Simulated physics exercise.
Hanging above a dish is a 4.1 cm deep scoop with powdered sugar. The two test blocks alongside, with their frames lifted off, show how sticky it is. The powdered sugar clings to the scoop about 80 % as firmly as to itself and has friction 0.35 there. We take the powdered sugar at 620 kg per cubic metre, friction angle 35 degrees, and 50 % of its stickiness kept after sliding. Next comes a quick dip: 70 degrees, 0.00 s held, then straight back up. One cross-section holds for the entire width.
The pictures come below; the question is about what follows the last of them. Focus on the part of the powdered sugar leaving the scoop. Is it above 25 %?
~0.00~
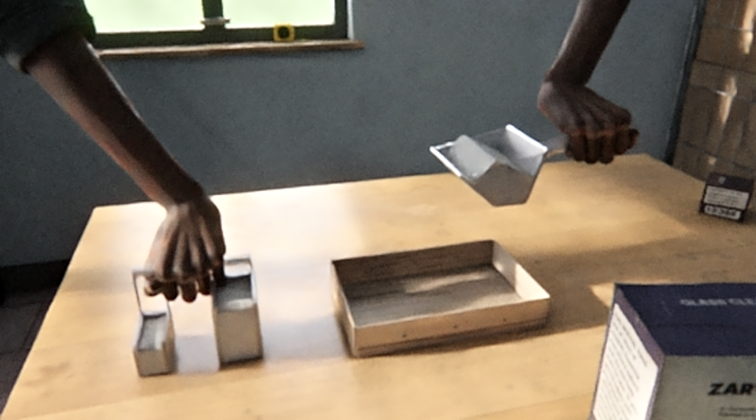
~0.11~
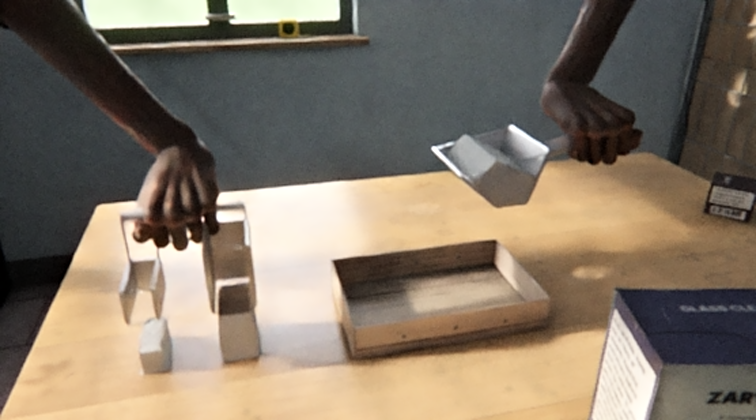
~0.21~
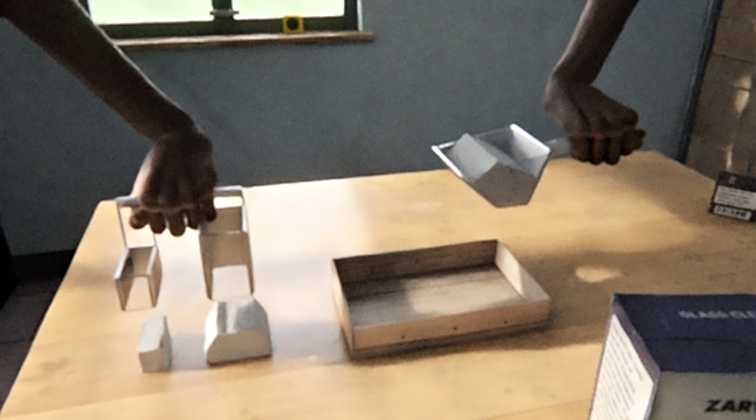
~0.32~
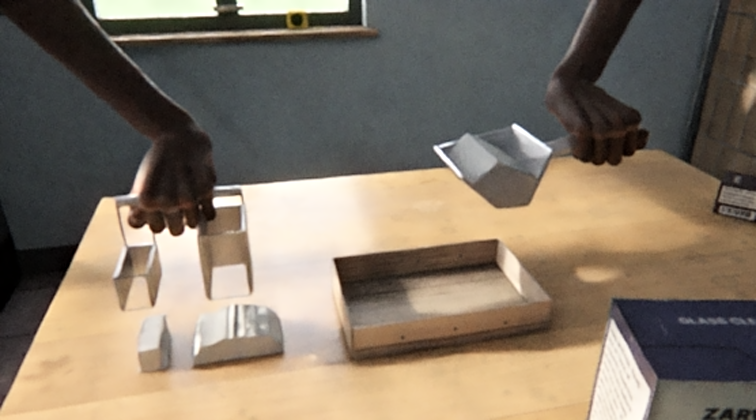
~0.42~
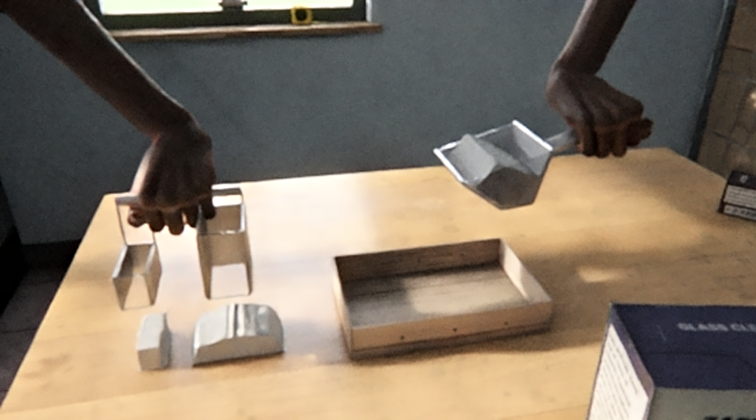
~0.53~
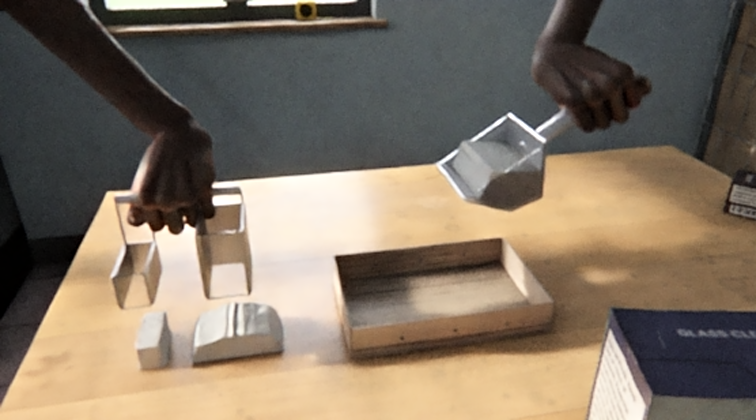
Yes.
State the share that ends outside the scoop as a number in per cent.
Estimate: Near 40 %.
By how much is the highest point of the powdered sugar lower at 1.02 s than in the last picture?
I'd say near 1.5 centimetres.
After 0.75 s, the scoop is at 64 degrees and 0 % has left it.
After 1.02 s, the scoop is at 50 degrees and 32 % has left it.
After 1.28 s, the scoop is at 3 degrees and 38 % has left it.
After 1.54 s, the scoop is at 0 degrees and 38 % has left it.
After 1.64 s, at the end, the scoop is at 0 degrees and 38 % has left it.
